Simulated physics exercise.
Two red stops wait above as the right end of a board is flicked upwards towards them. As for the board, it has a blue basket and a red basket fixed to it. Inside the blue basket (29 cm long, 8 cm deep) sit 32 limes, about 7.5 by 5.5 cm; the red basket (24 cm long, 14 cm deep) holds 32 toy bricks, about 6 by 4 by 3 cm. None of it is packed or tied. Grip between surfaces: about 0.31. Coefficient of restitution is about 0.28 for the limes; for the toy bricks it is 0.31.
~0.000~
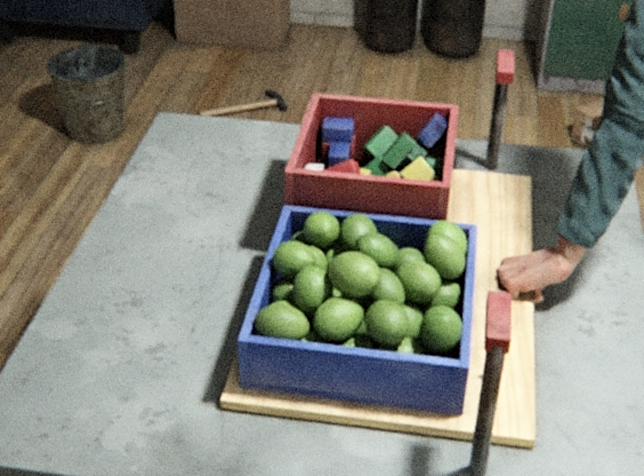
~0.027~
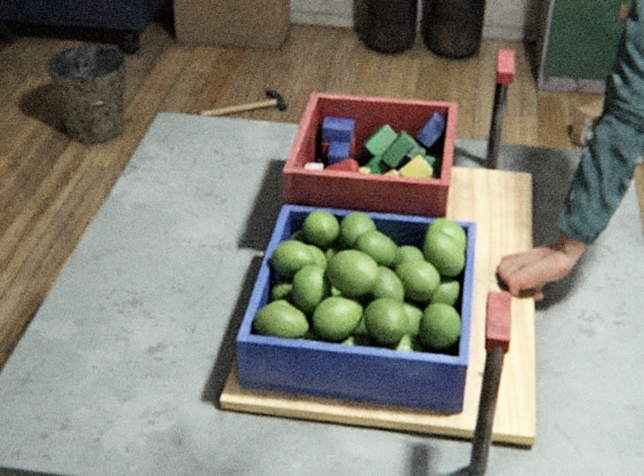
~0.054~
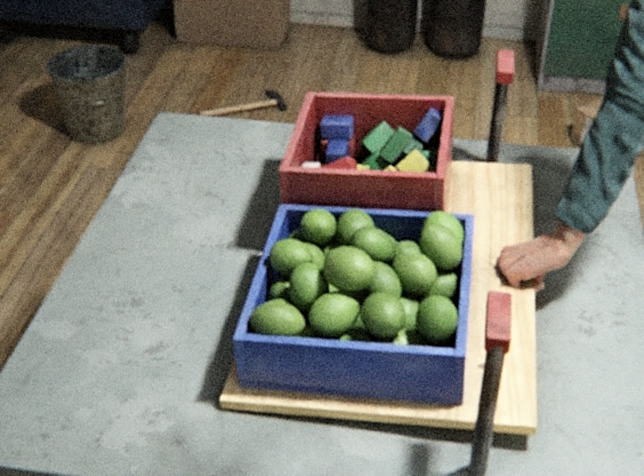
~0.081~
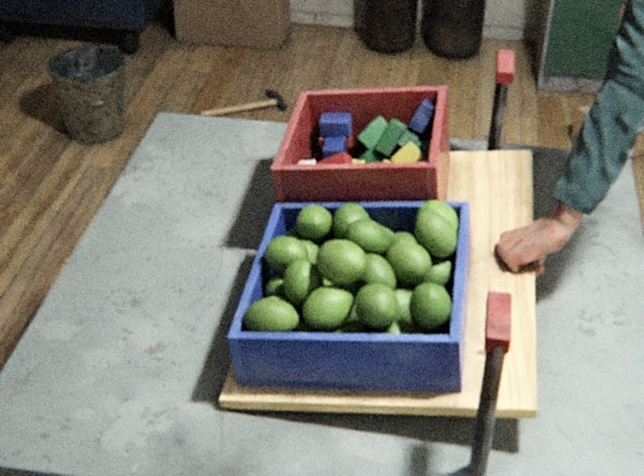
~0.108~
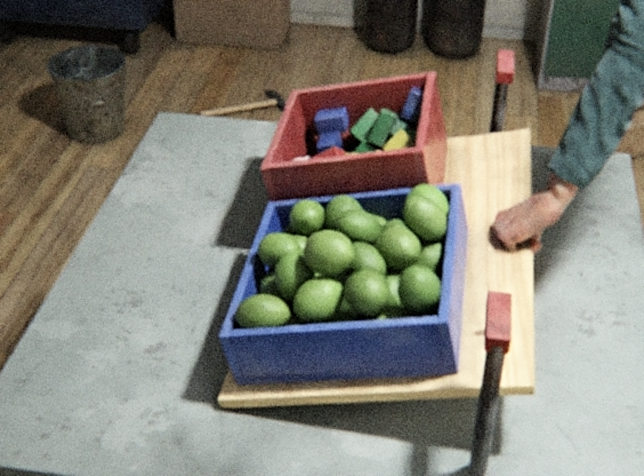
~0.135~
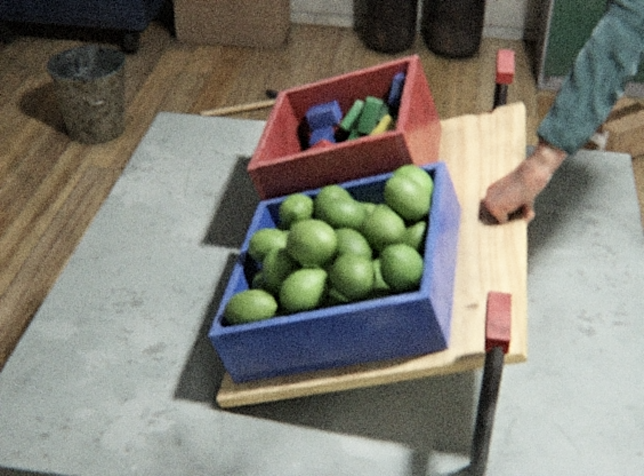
A blue basket heaped with green limes sits in front of a red basket of coloured toy bricks on a pale wooden board, seen from above on a grey tabletop in a wood-floored room. Two red-topped dark posts stand at right, with a bucket and hammer behind at left. A green-sleeved hand raises the board's right end, slowly then faster, tilting both baskets leftward, while the camera stays still.
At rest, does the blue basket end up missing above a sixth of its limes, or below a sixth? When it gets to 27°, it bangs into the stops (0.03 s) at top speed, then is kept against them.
The one-sixth line is crossed.
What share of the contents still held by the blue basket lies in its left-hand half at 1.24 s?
About 100%.
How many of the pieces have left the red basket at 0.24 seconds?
Count for the red basket: Roughly 0.
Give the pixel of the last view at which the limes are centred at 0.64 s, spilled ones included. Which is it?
I'd say near (217, 280).
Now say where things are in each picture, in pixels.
In the first picture (we follow the rim corner now nearest the camera, unless another is named), blue basket at (459, 363); red basket (by its farthest rim corner) at (320, 95); tilt 0°; nothing out yet.
The second picture shows blue basket at (459, 360); red basket at (318, 94); tilt 1°.
The third picture shows blue basket at (455, 352); red basket at (314, 93); tilt 3°.
The fourth picture shows blue basket at (449, 338); red basket at (308, 92); tilt 8°.
The fifth picture shows blue basket at (438, 319); red basket at (298, 91); tilt 13°.
The sixth picture shows blue basket at (419, 295); tilt 21°; nothing out yet.
After 0.14 s, it hits the stops.
After 0.24 s, tilt 27°; 0 of 32 out of the blue basket and 0 of 32 out of the red basket.
After 0.38 s, tilt 27°; 5 of 32 out of the blue basket and 1 of 32 out of the red basket.
After 0.64 s, tilt 27°; 16 of 32 out of the blue basket and 2 of 32 out of the red basket.
When it is over (at 1.24 s), 18 of 32 out of the blue basket and 2 of 32 out of the red basket. Asked share, 18 of 32, 56 per cent.
